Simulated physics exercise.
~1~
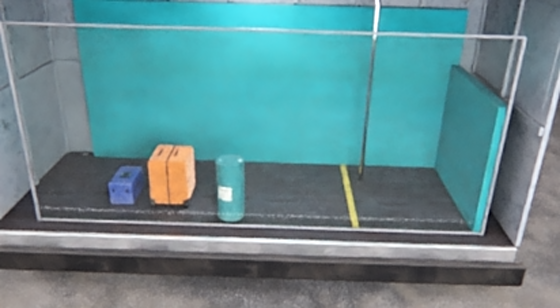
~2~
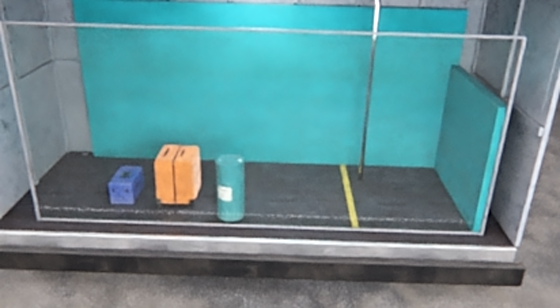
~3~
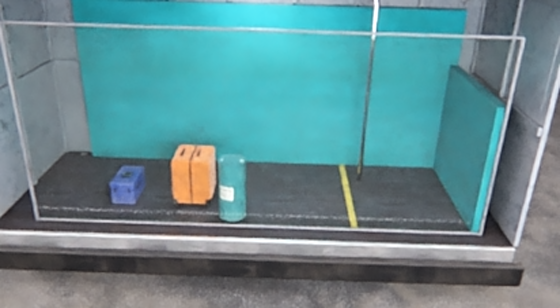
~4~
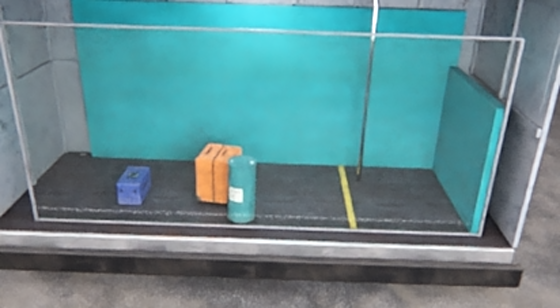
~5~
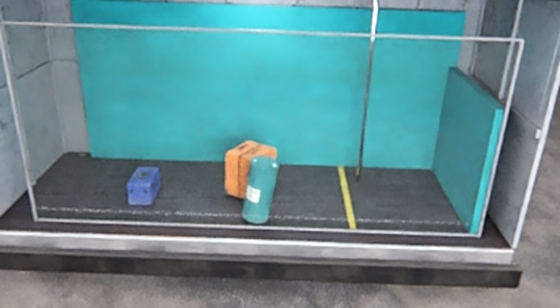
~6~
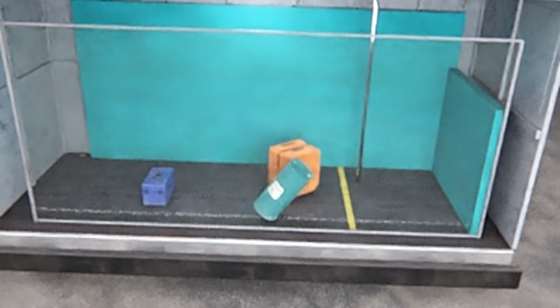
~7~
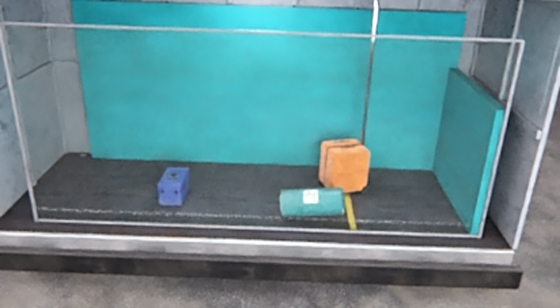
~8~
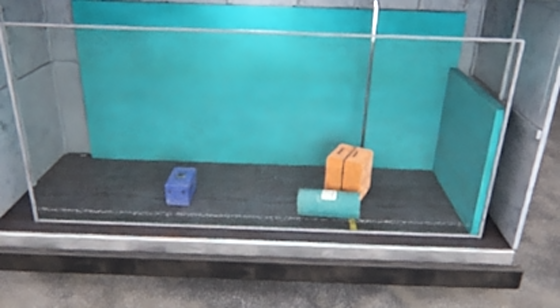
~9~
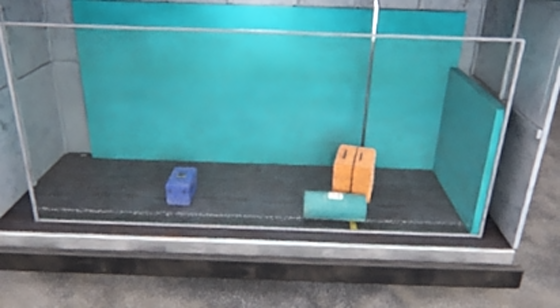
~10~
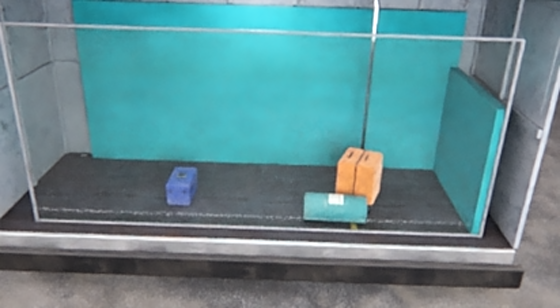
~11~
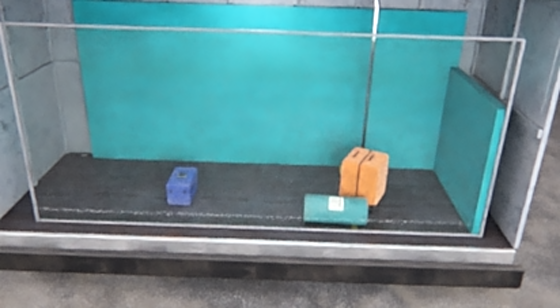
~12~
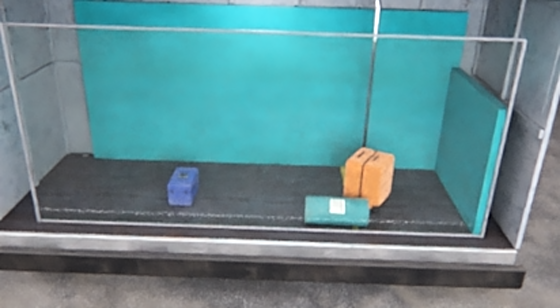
Orange case, teal drum and blue toolbox sliding right across a dark bay floor, the drum toppling and stopping beside the case.
